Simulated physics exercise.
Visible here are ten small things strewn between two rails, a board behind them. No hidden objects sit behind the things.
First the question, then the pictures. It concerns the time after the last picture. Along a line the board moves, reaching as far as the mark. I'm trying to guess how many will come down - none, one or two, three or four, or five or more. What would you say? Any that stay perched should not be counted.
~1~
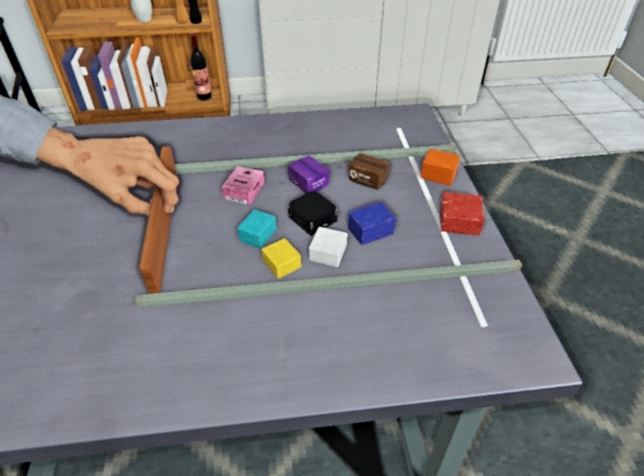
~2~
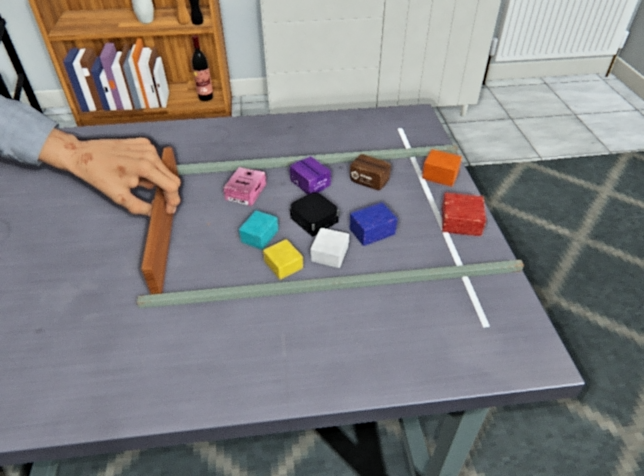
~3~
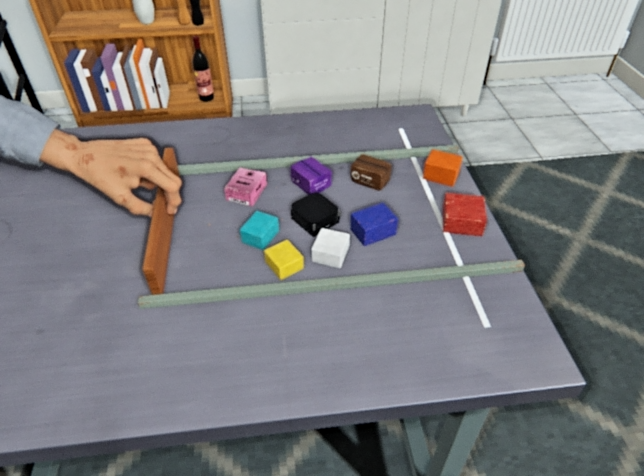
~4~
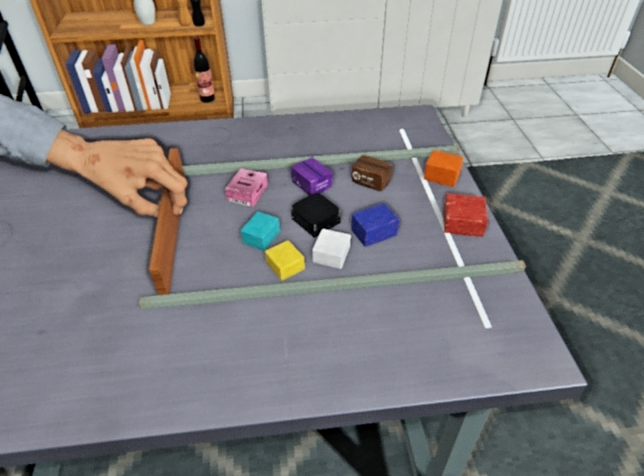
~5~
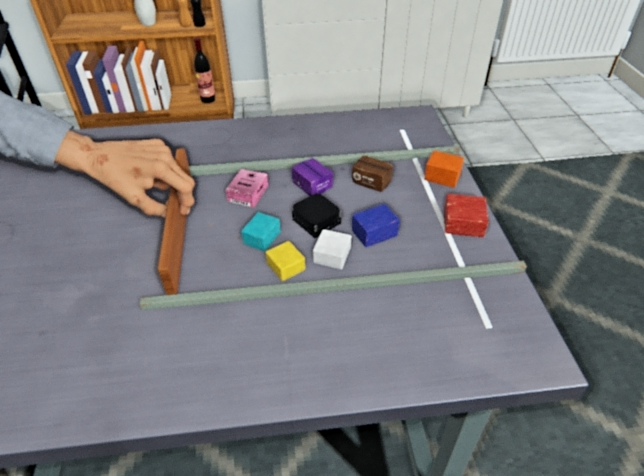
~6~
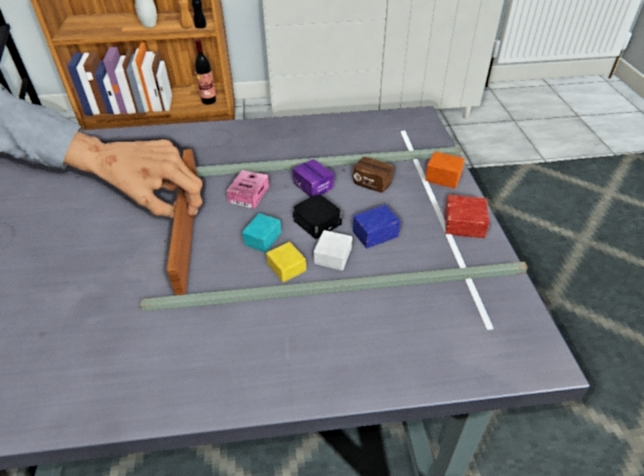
I would say three or four.
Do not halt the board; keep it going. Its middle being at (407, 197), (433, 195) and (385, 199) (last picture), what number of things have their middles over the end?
First 1, then 3, finally 0.
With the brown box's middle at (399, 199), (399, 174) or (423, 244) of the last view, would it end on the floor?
Spot by spot, it drops away, then drops away, then stays put.
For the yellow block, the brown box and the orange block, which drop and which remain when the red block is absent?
Yellow block still up, brown box down, orange block down.
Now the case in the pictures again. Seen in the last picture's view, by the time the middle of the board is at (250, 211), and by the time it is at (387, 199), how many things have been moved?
Well, it's 2 at the first one and 10 at the second.
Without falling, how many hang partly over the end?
The answer comes to 2.
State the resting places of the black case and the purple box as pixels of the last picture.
Look around (457, 188) for the first and around (460, 159) for the second.
Soon after, none off yet; orange block at rest near (445, 170); red block at rest near (466, 216); brown box at rest near (373, 175).
After that, none off yet; orange block at rest near (445, 170); red block at rest near (466, 216); brown box displaced about its own width near (406, 173).
And then, none off yet; orange block tilting a little near (485, 170); red block displaced a little near (485, 218); brown box displaced well along near (458, 171).
In the end, the number that fall off is three or four; gone, brown box, red block and orange block.
